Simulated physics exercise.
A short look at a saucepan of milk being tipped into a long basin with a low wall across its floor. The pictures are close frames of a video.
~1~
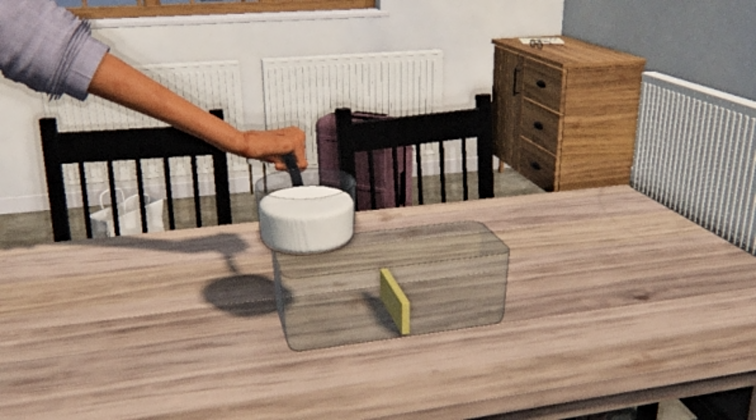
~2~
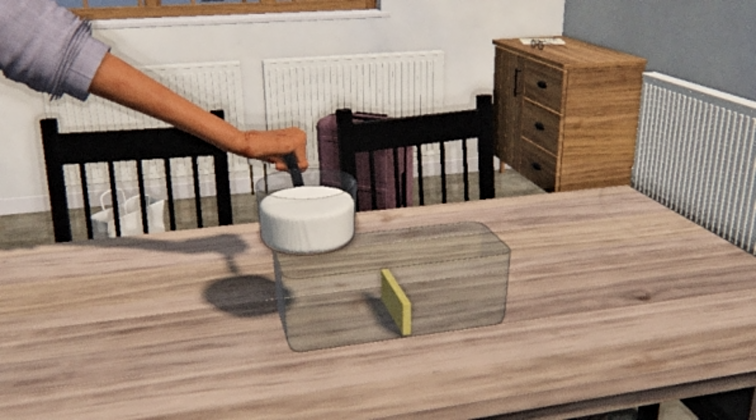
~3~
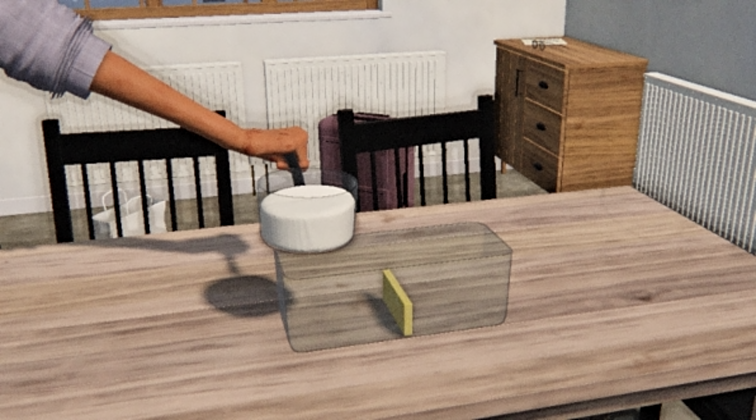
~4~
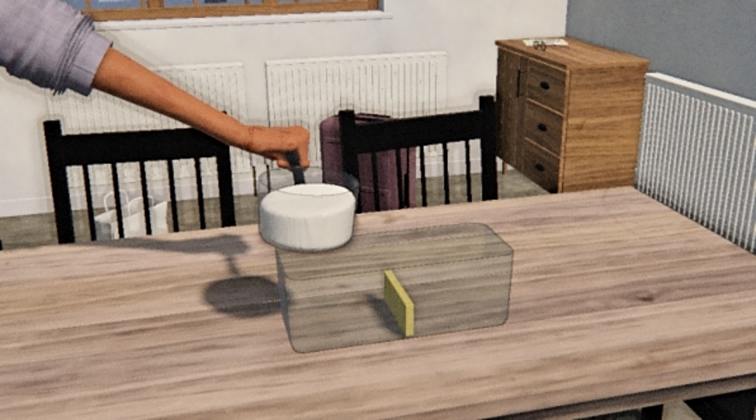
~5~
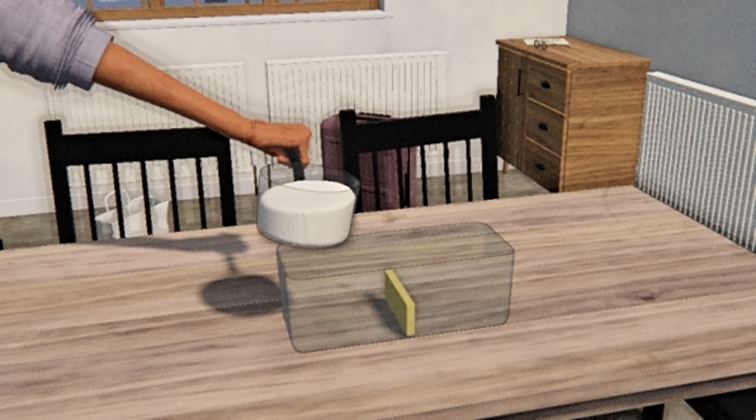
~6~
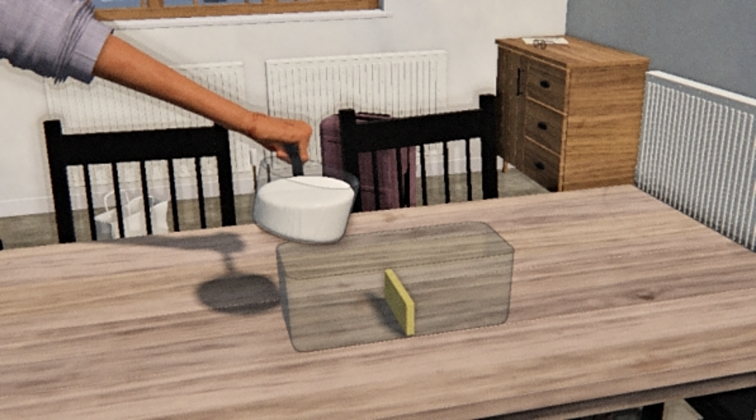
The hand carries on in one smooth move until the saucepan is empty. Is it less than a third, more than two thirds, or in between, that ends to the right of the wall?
In the end above two thirds is right of the wall.
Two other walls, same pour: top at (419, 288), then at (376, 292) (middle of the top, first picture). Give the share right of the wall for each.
First some 65, then 95 per cent.
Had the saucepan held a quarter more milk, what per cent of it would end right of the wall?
It comes to 95 per cent or so.
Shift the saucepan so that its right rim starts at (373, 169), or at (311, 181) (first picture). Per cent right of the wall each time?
First some 95, then 30 per cent.
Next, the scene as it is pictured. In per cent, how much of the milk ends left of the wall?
Some 5 per cent.
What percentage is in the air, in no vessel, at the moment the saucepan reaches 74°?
Close to 30 per cent.
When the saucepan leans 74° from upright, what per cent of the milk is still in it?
Roughly 65 in a hundred.
A moment on, the saucepan is tipped part way and 63 per cent is still to pour, 3 is left of the wall and 4 right of it.
Next, the saucepan is tipped right over and 7 per cent is still to pour, 4 is left of the wall and 74 right of it.
Then the saucepan is tipped right over and 0 per cent is still to pour, 5 is left of the wall and 94 right of it.
Later the saucepan is tipped right over and 0 per cent is still to pour, 5 is left of the wall and 94 right of it.
Finally, 5 per cent lies left of the wall, 94 right of it and 1 outside.
